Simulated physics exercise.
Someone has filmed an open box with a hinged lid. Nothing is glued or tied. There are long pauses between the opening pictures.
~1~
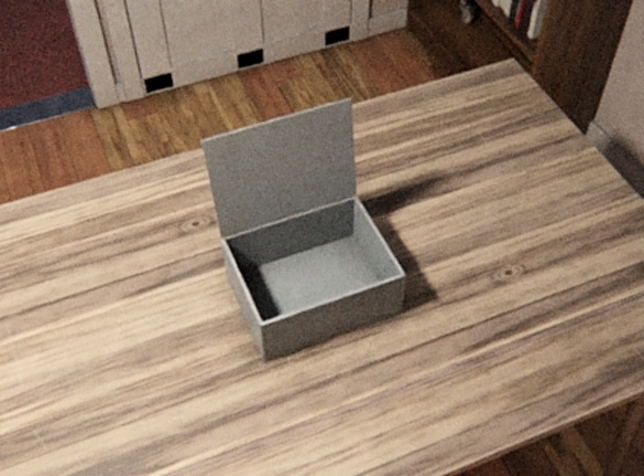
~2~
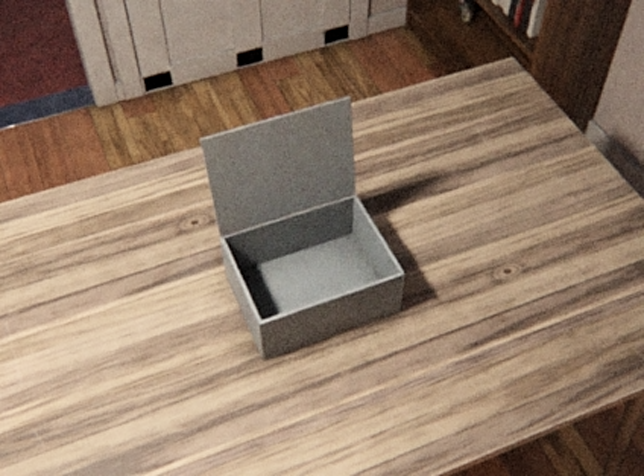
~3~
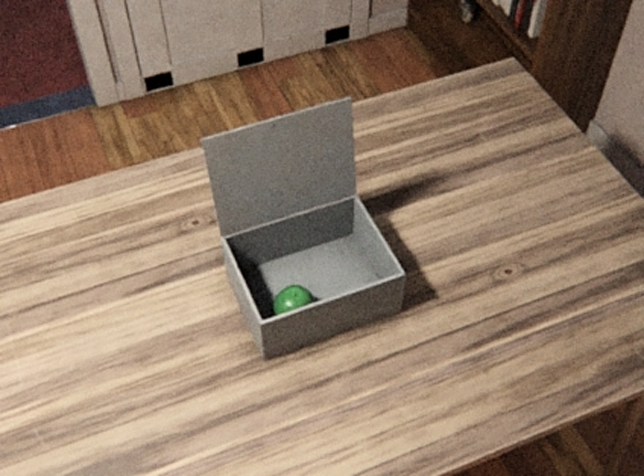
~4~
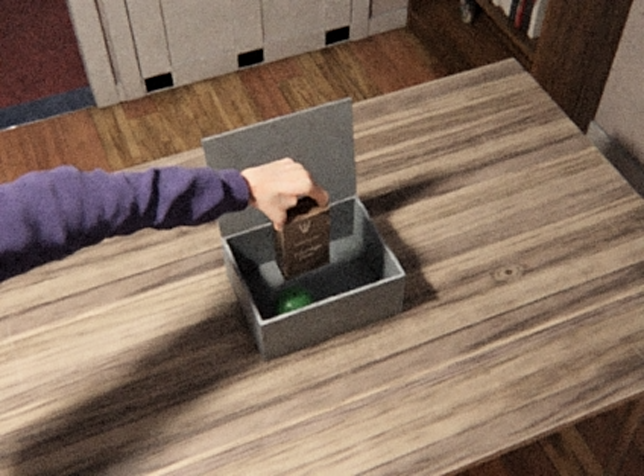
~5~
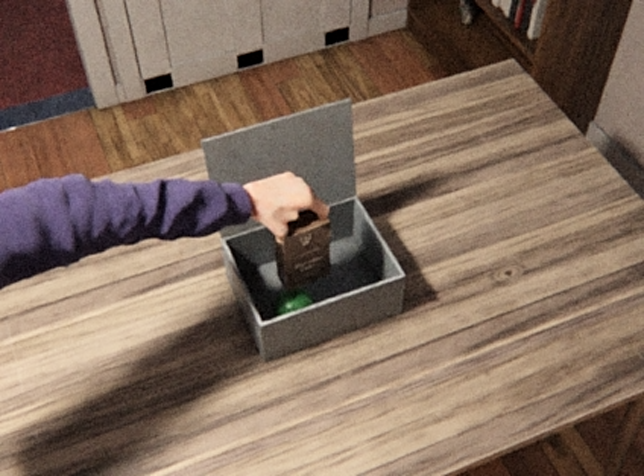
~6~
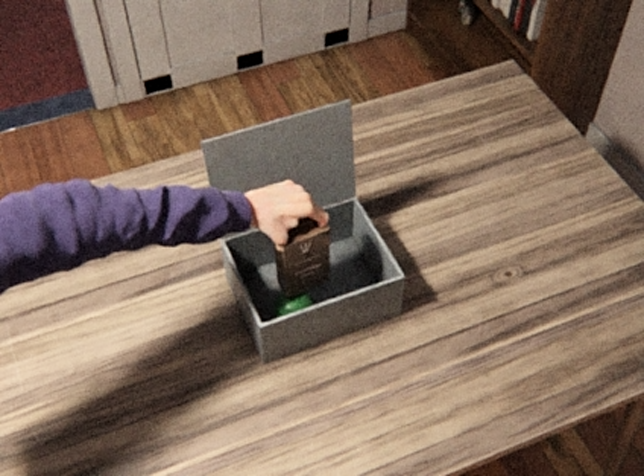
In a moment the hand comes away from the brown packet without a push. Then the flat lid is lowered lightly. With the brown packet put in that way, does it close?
Here the lid closes.
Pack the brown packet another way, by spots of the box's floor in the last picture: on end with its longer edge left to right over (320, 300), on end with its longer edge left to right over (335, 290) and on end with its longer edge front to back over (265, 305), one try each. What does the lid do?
First try: It closes; second try: It stays ajar; third try: It will not close.
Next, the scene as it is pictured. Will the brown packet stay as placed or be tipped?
The brown packet ends up tilted.
Then, 0.40 s later than the last frame, brown packet on its side near (322, 266); green apple moved a little.
Then, 1.20 s later than the last frame, lid starting down; brown packet on its side near (336, 284); green apple moved a little.
Then, 1.70 s later than the last frame, lid 46° above the rim; brown packet on its side near (336, 284); green apple moved a little.
Then, 1.90 s later than the last frame, lid 20° above the rim; brown packet on its side near (336, 284); green apple moved a little.
When it is over, lid shut; lying over in the box, brown packet; green apple as before. End places, in pixels of the last picture, brown packet near (336, 284).
